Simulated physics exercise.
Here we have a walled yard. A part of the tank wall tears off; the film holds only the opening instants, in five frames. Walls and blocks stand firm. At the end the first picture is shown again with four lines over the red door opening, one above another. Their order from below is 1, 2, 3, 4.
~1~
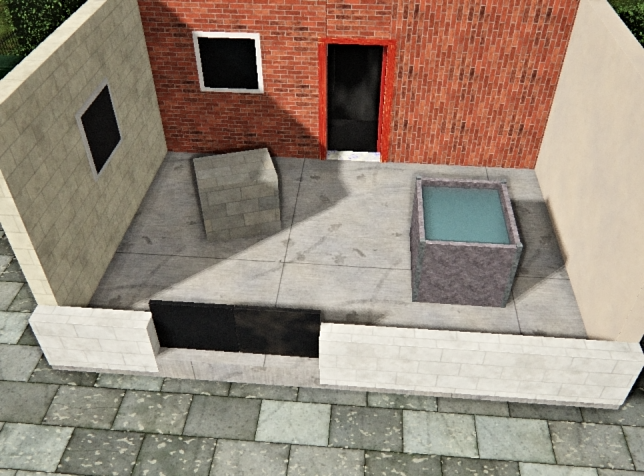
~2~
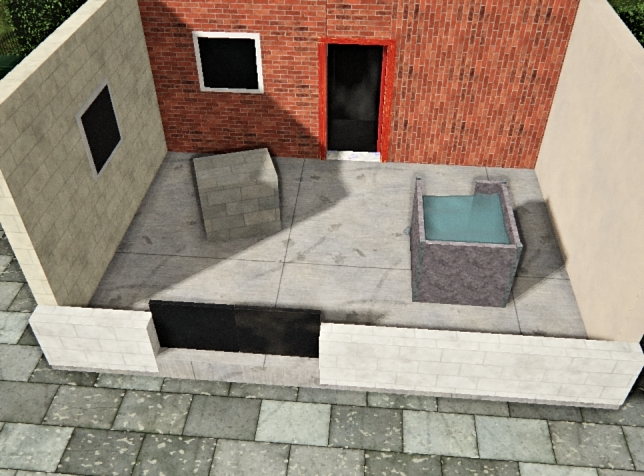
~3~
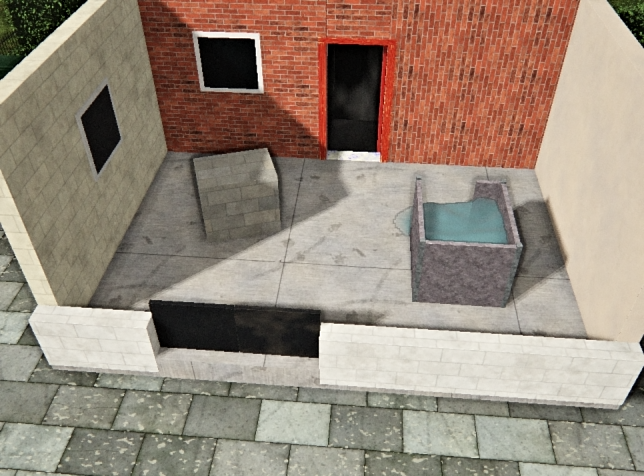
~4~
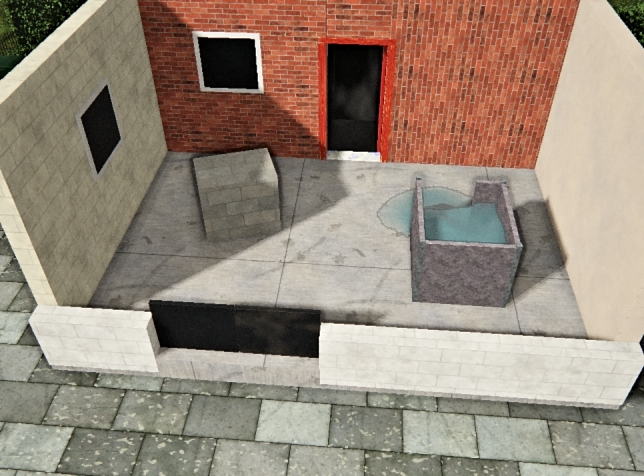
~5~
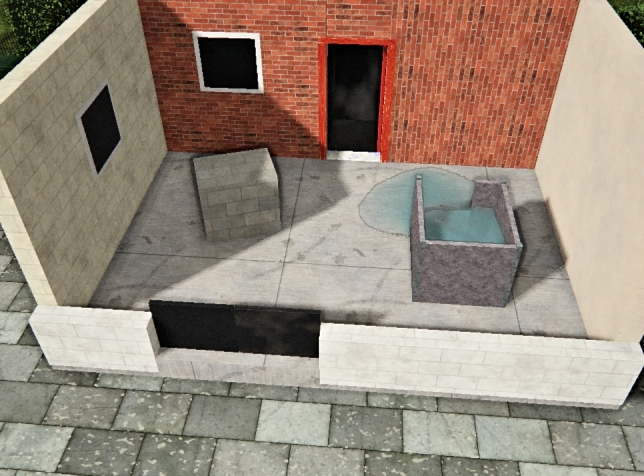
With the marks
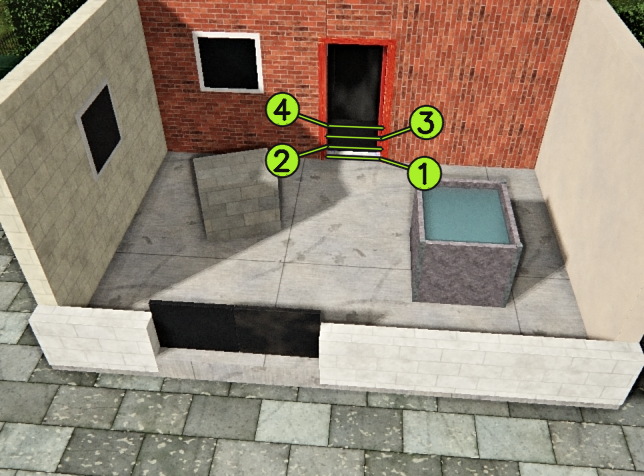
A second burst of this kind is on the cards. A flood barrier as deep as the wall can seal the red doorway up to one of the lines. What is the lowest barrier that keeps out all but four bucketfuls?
Take 2.
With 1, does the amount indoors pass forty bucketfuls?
No.
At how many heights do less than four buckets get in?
Three of them.
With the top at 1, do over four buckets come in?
Yes, it does.
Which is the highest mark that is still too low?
Mark 1.
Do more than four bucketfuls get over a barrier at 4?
No, that is safe.
On the marked copy, 1 at (353, 157); 2 at (354, 147); 3 at (354, 137); 4 at (354, 126); from the bottom up 1, 2, 3, 4.
With 1, about 12 bucketfuls get in.
With 2, a splash gets over, under a bucket.
With 3, nothing gets over.
With 4, nothing gets over.
